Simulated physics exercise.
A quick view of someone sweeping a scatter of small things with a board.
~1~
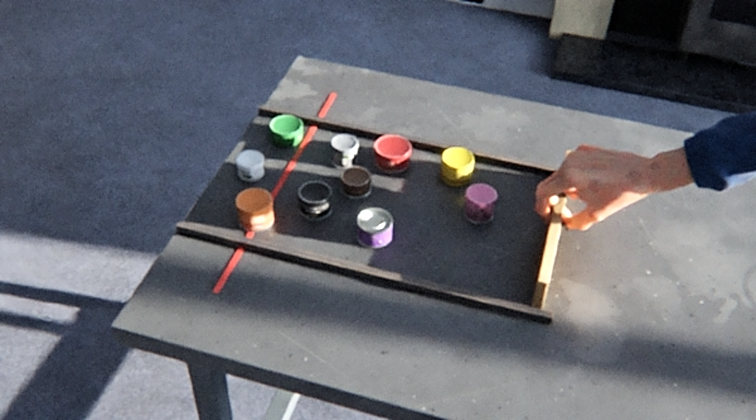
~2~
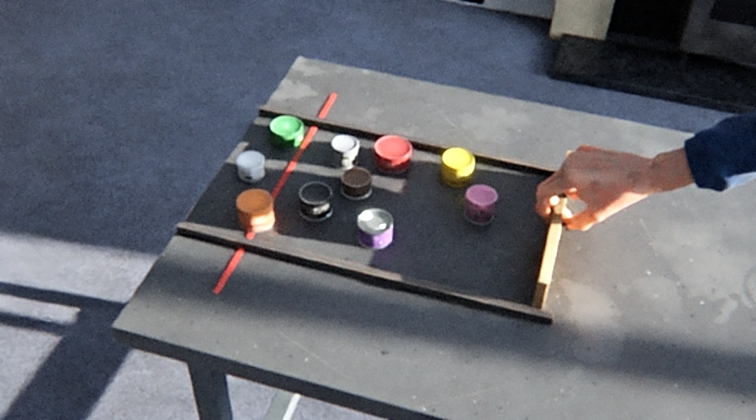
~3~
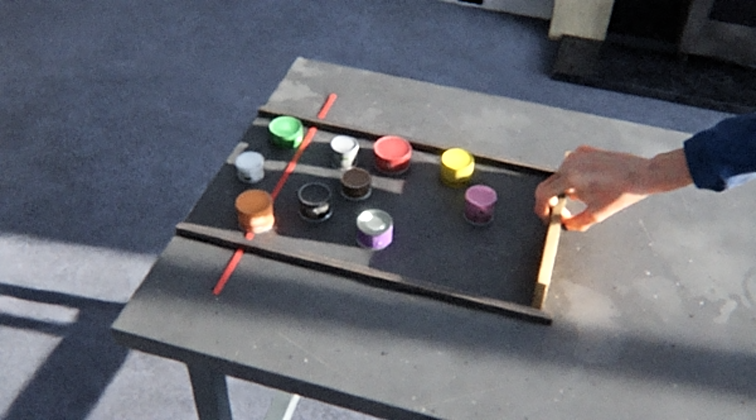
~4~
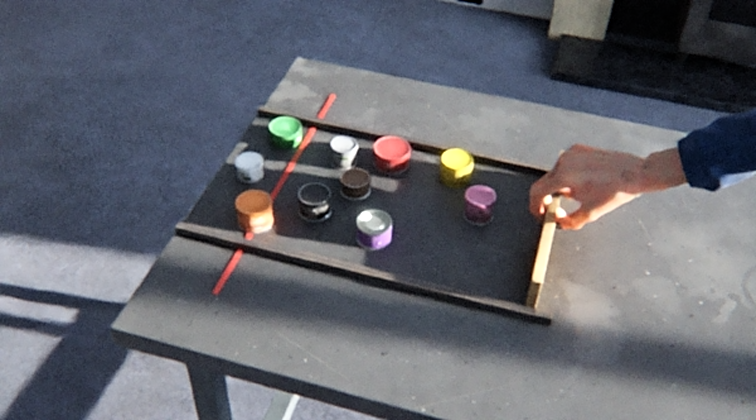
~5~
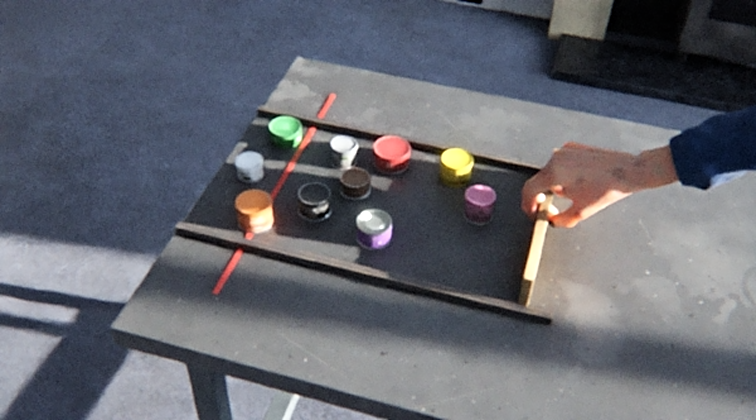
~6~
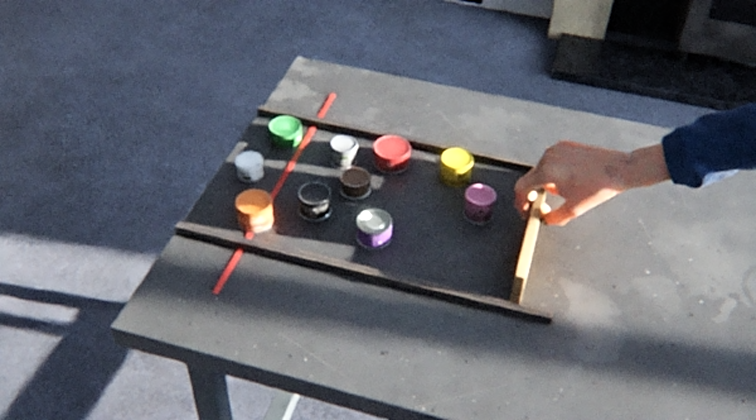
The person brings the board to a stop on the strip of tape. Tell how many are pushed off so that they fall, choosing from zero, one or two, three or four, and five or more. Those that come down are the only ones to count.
The count is one or two.
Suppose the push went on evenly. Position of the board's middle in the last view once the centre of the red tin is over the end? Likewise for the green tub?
Its middle is about (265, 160) and about (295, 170).
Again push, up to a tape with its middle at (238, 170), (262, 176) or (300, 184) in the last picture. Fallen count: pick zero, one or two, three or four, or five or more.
In turn: At least five, three to four, none.
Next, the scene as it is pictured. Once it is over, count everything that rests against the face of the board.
Number in contact with it: 5.
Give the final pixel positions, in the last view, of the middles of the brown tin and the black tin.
In the last picture the brown tin sits at (242, 168) while the black tin sits at (258, 183).
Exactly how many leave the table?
The answer is exactly 2.
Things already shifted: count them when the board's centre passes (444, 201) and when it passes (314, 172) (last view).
First 2, then 10.
Soon after, none off yet; white pot at rest near (250, 167); green tub at rest near (286, 132); orange tin at rest near (255, 211).
Then, none off yet; white pot at rest near (250, 167); green tub moved a little near (270, 130); orange tin at rest near (252, 211).
By the end, the number that fall off is one or two; fallen, green tub and white pot.
